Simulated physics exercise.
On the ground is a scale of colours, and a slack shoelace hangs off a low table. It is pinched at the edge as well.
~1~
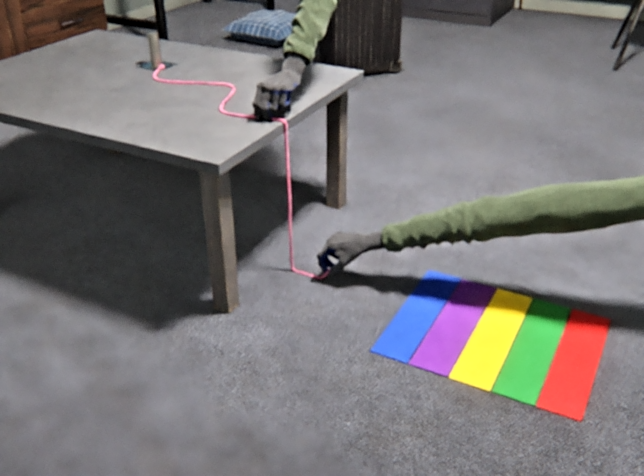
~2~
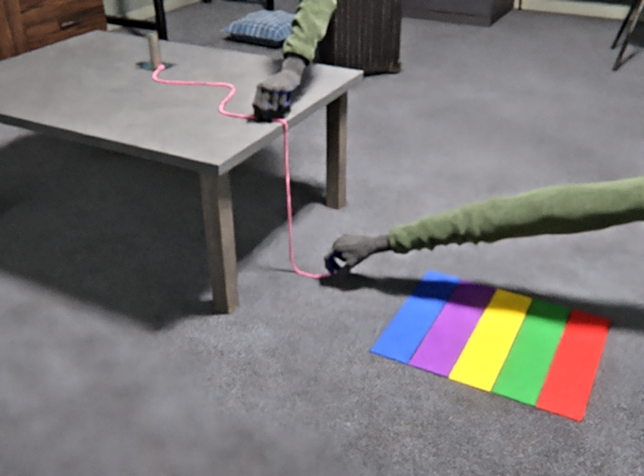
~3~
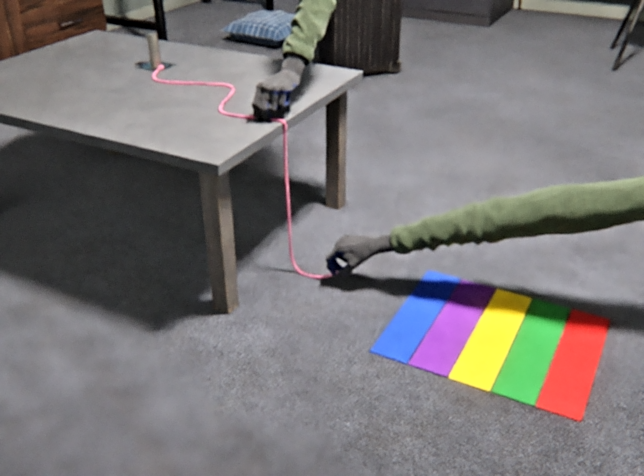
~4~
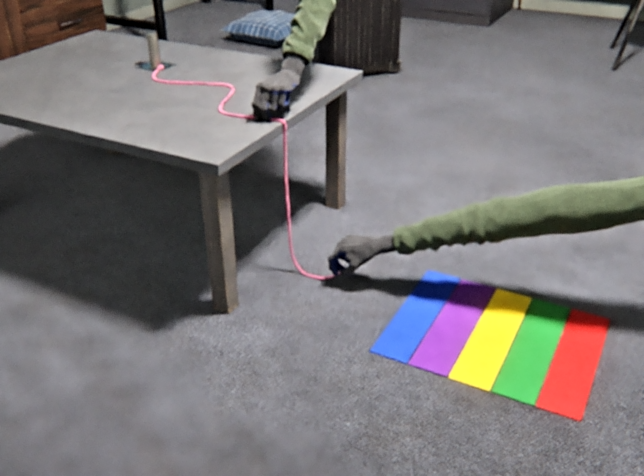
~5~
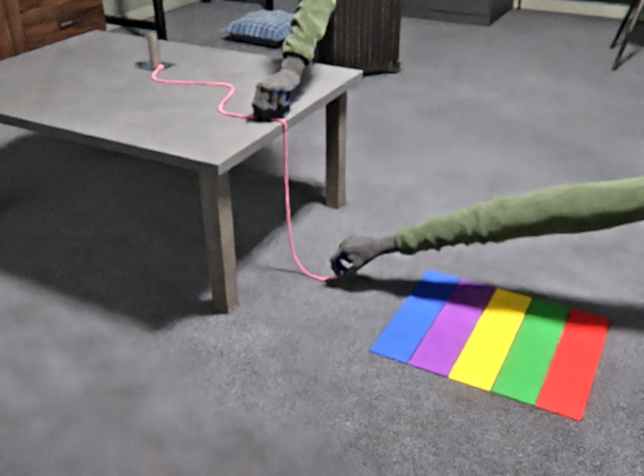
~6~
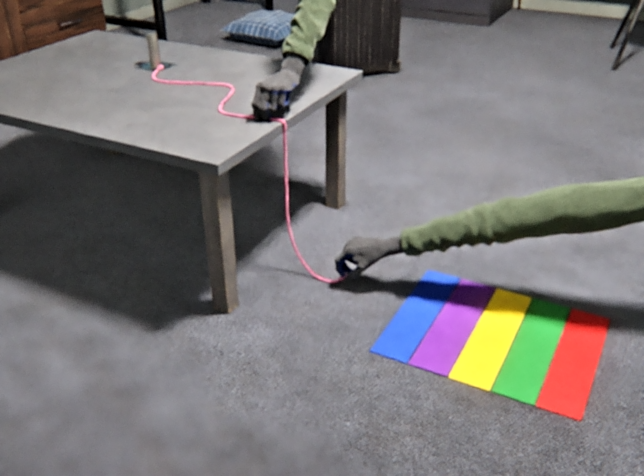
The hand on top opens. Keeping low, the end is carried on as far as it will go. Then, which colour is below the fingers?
The yellow one is below them.
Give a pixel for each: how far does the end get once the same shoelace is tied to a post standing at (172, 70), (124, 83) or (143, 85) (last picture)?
Going through them in sequence: (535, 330), (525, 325) and finally (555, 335).
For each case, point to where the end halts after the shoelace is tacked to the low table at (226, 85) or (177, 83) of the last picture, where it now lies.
Respectively, (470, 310) and (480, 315).
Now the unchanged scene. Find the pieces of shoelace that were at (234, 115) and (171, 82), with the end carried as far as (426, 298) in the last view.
(293, 127), then (197, 80).
A little later, end near (426, 298); over blue.
Next, end near (474, 311); over purple.
When it is tight, end near (505, 320); over yellow. The end stops over the yellow strip.
